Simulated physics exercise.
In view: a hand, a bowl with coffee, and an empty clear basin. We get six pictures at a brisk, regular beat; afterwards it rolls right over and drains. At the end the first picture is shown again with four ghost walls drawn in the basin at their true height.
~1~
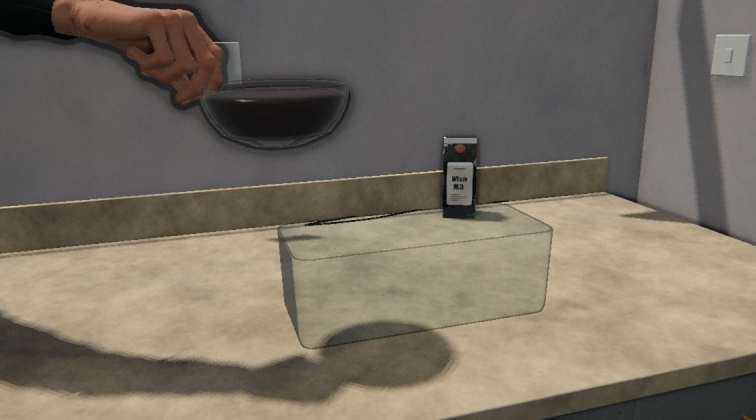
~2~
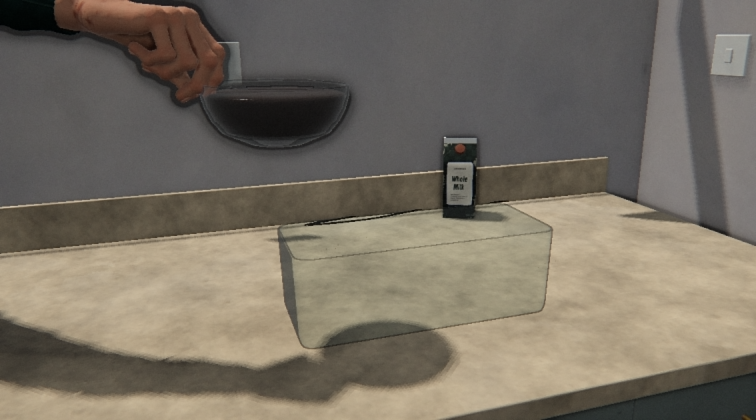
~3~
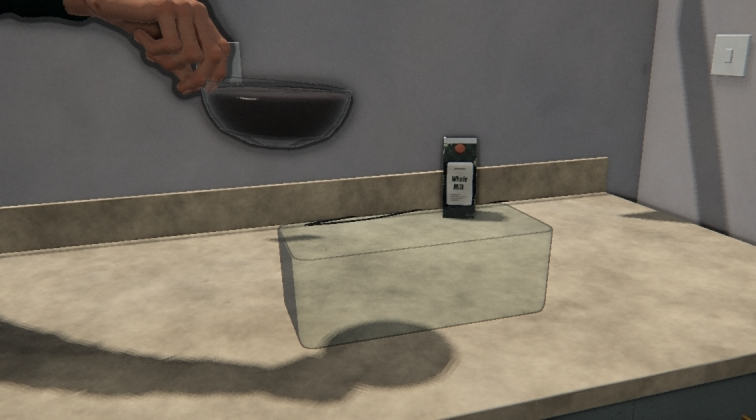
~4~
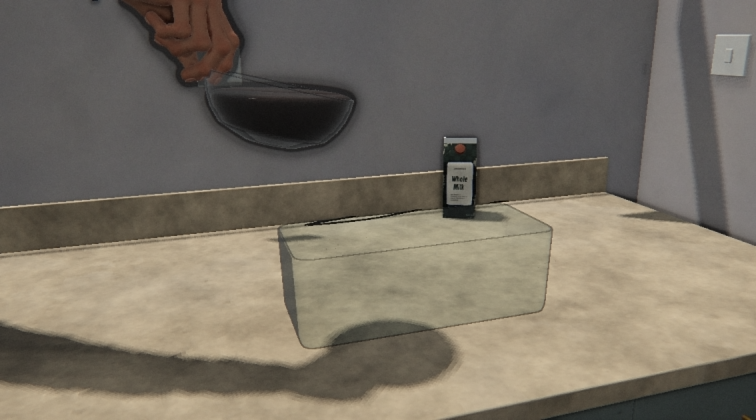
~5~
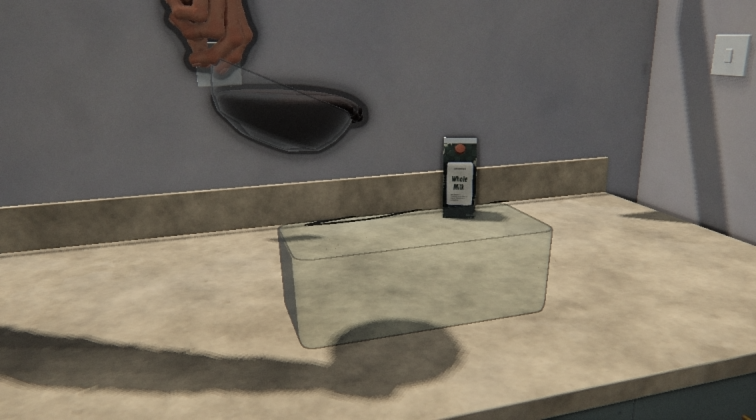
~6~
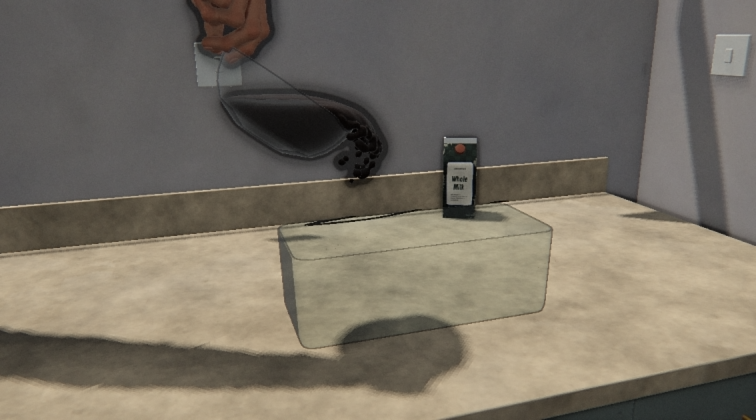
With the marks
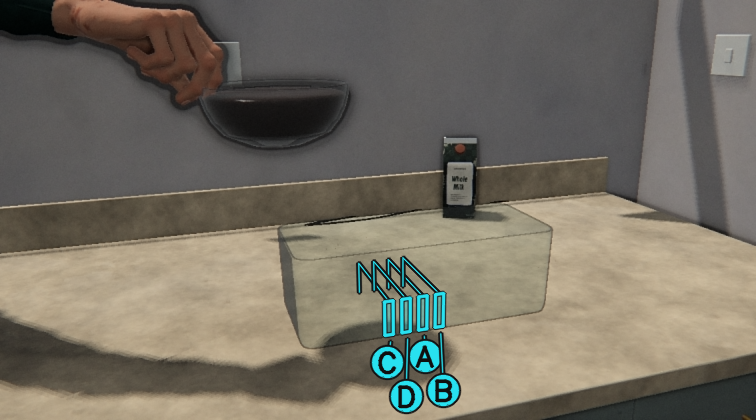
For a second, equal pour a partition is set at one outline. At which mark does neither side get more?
The answer is position A.
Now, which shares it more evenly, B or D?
D.
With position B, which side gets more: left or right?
The left side.
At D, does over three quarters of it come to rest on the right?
No, it does not.
On the marked copy, A at (424, 336); B at (440, 333); C at (390, 341); D at (407, 338).
Choosing A, about 52 % ends left of the wall and 45 % right of it; 3 % is lost outside.
Choosing B, about 74 % ends left of the wall and 21 % right of it; 5 % is lost outside.
Choosing C, about 24 % ends left of the wall and 73 % right of it; 3 % is lost outside.
Choosing D, about 34 % ends left of the wall and 63 % right of it; 3 % is lost outside.
